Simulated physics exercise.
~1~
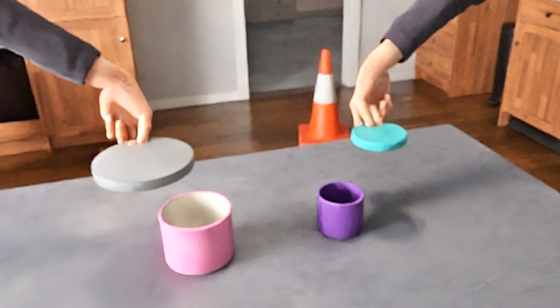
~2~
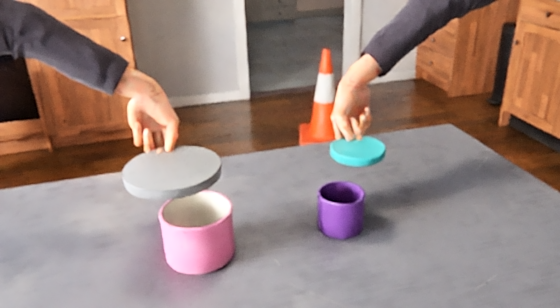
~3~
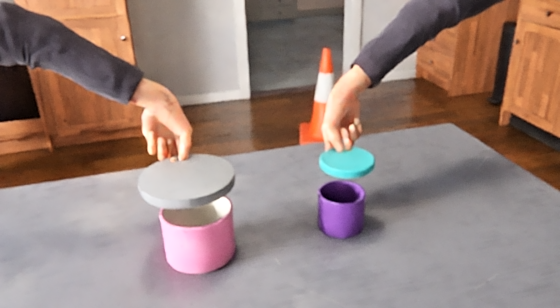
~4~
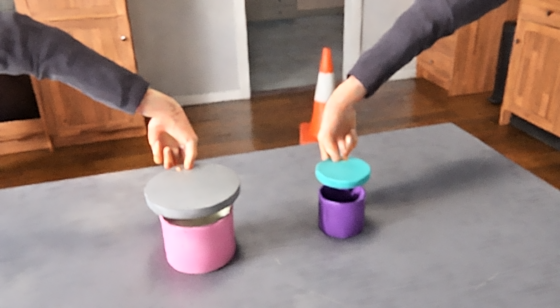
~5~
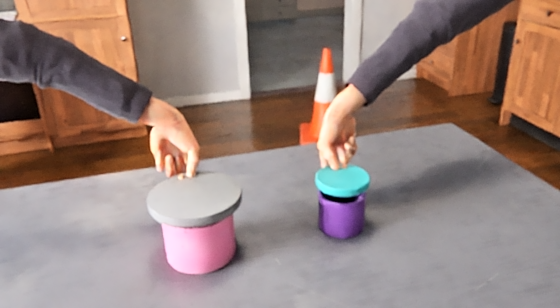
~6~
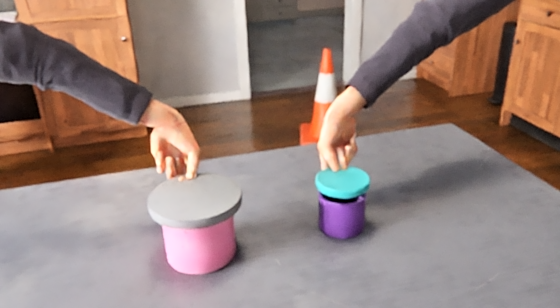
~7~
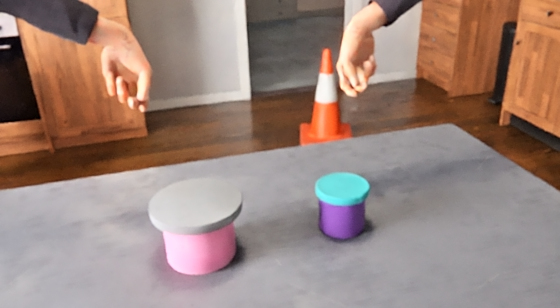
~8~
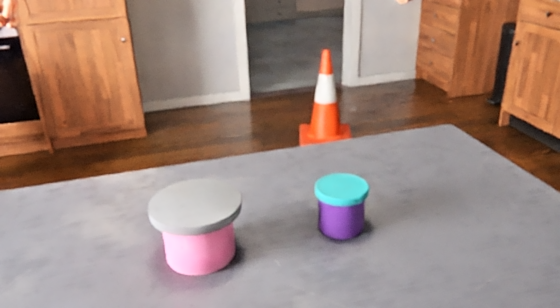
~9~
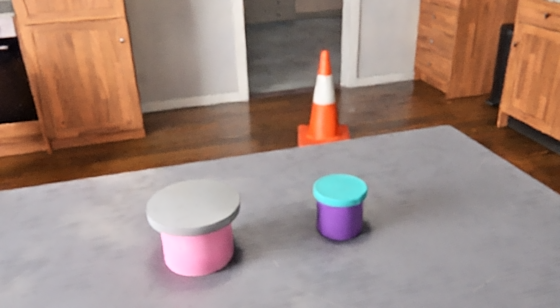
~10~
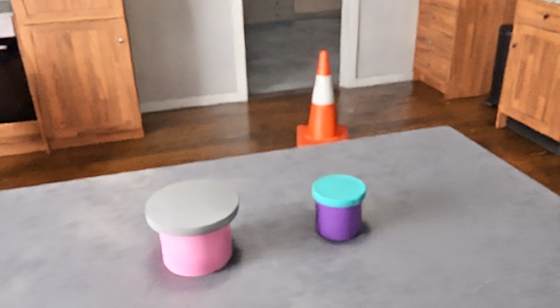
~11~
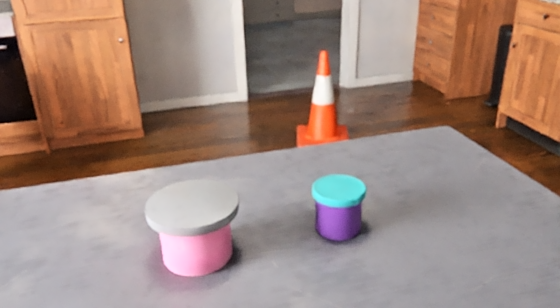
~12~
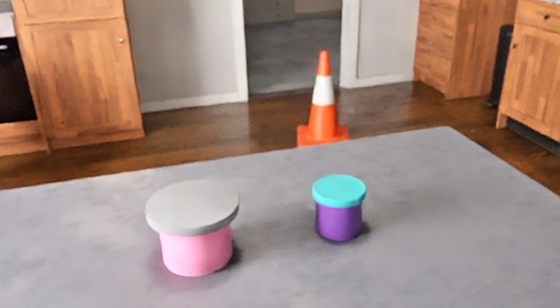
A grey disc and a smaller turquoise one, each held by a hand, were lowered onto an open pink pot on the left and a purple jar on the right; the hands let go and withdrew, leaving both discs resting as lids.
